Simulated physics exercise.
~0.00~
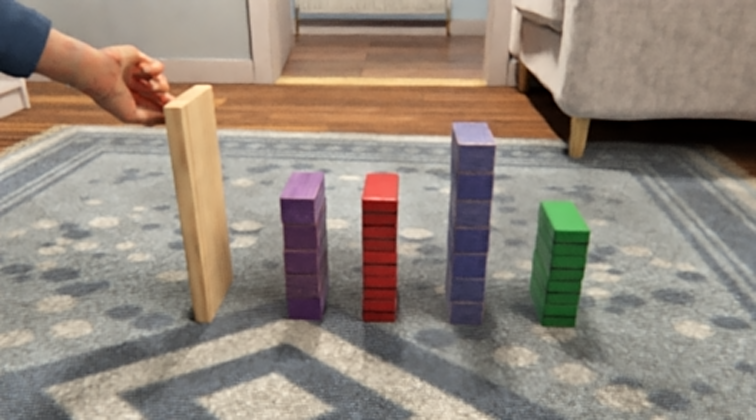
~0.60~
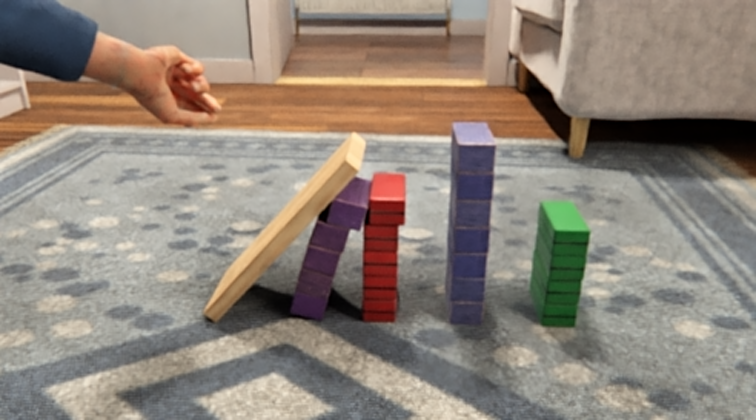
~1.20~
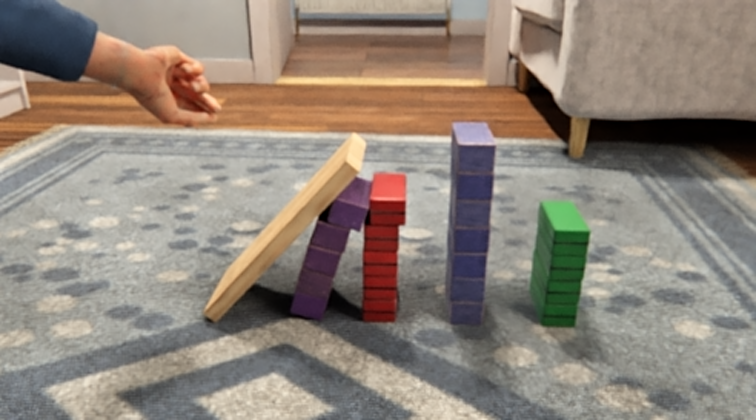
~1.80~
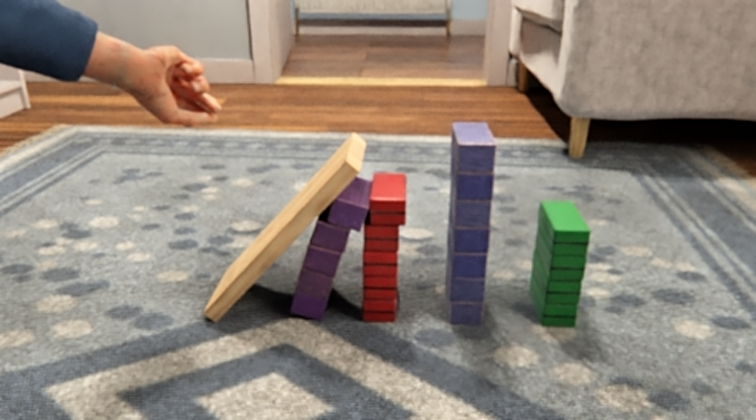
The clip opens on a patterned rug where a tall wooden board stands on end at the left of a row of block columns, purple, red, blue and green, with a hand near the board's top. The board tips to the right, away from the hand, and lands against the purple column. The purple column leans right as one piece until its top rests against the red column, which stays upright. The hand hangs still in the air while the board and purple column hold their slant. At the end no column has fallen, and the blue and green ones stand untouched.
